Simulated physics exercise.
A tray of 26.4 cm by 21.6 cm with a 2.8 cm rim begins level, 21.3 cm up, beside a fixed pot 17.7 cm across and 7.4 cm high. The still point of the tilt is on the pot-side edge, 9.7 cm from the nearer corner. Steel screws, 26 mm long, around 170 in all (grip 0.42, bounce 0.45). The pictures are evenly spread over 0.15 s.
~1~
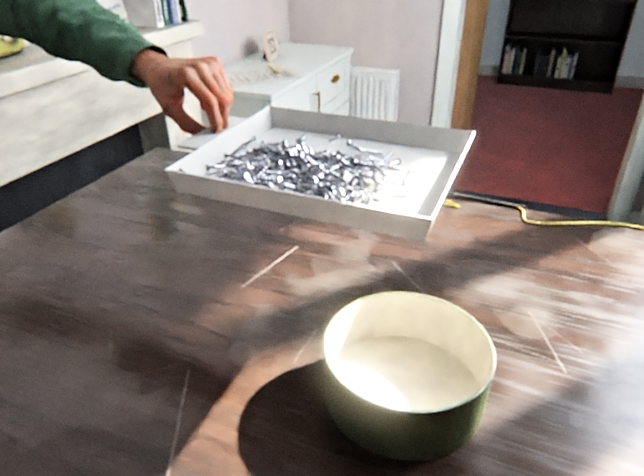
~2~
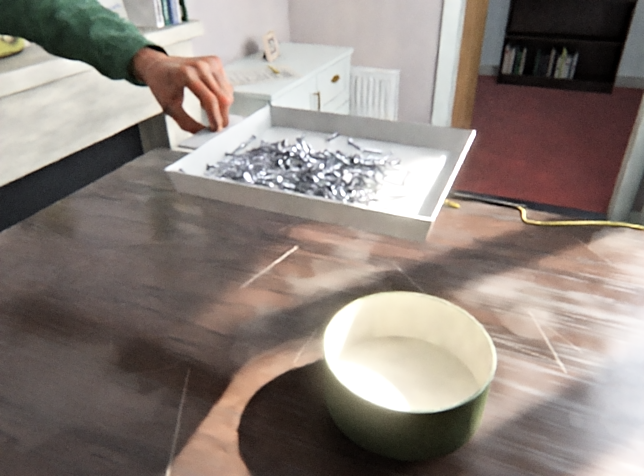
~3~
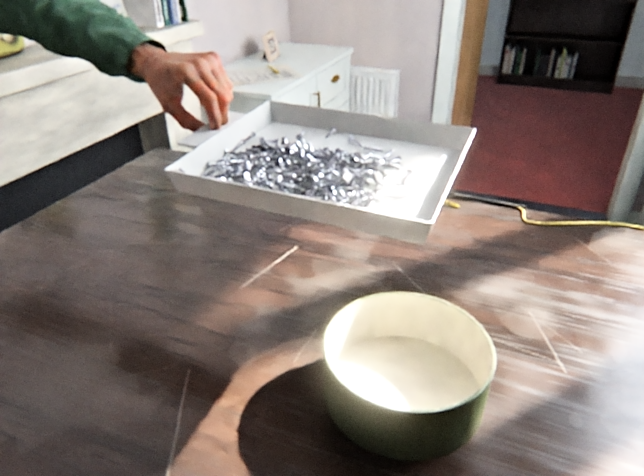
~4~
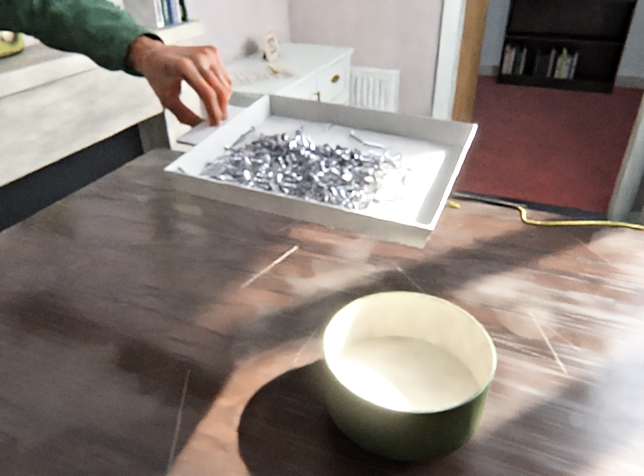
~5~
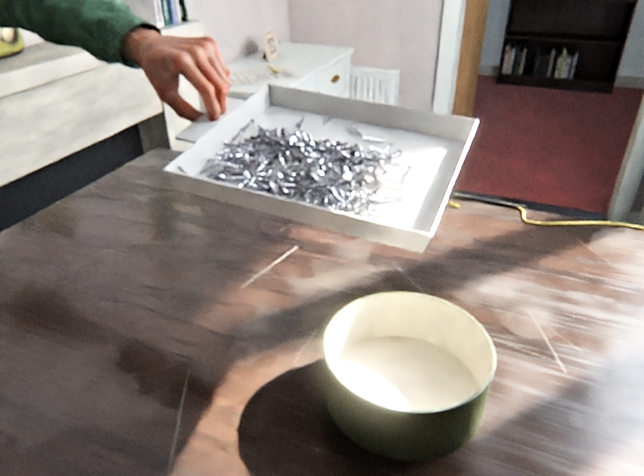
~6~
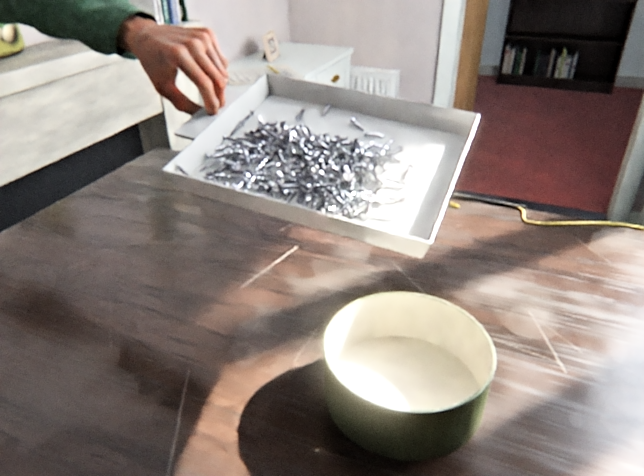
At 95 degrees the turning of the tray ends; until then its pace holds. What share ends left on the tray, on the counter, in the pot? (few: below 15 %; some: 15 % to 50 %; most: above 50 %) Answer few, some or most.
Tray few, counter some, pot most.
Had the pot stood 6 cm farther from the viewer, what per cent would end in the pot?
Then about 55 per cent.
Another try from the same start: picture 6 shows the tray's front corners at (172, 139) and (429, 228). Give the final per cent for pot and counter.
Pot 90, counter 10.
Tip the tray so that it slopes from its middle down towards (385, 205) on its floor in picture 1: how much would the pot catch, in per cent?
About 95 per cent.
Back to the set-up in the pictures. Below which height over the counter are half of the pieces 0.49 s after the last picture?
About 16 cm.
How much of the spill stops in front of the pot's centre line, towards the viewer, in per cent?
Some 90 per cent.
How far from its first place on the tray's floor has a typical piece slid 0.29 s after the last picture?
Roughly 5 cm.
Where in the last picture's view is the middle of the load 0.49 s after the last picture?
Near (342, 254).
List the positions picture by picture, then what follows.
In the first frame, tray tilt 0 degrees, front corners at (174, 168) and (427, 214); middle of the pieces at (305, 173); pot at (408, 344).
In the second frame, tray tilt 1 degrees, front corners at (174, 168) and (426, 215); middle of the pieces at (305, 173).
In the third frame, tray tilt 2 degrees, front corners at (174, 168) and (426, 218); middle of the pieces at (305, 172).
In the fourth frame, tray tilt 5 degrees, front corners at (174, 167) and (426, 222), lowest corner right front; middle of the pieces at (305, 170).
In the fifth frame, tray tilt 8 degrees, front corners at (173, 167) and (426, 229), lowest corner right front; middle of the pieces at (305, 168).
In the sixth frame, tray tilt 13 degrees, front corners at (172, 167) and (425, 236), lowest corner right front; middle of the pieces at (304, 166); pot at (408, 344).
Then, 0.29 s after the last picture, tilt 53 degrees; the tray holds 100 %, the pot 0 %.
Then, 0.49 s after the last picture, tilt 81 degrees; the tray holds 80 %, the pot 0 %.
Then, 0.80 s after the last picture, tilt 95 degrees; the tray holds 10 %, the pot 60 %.
In the end, tray 0 %, counter 25 %, pot 75 %.
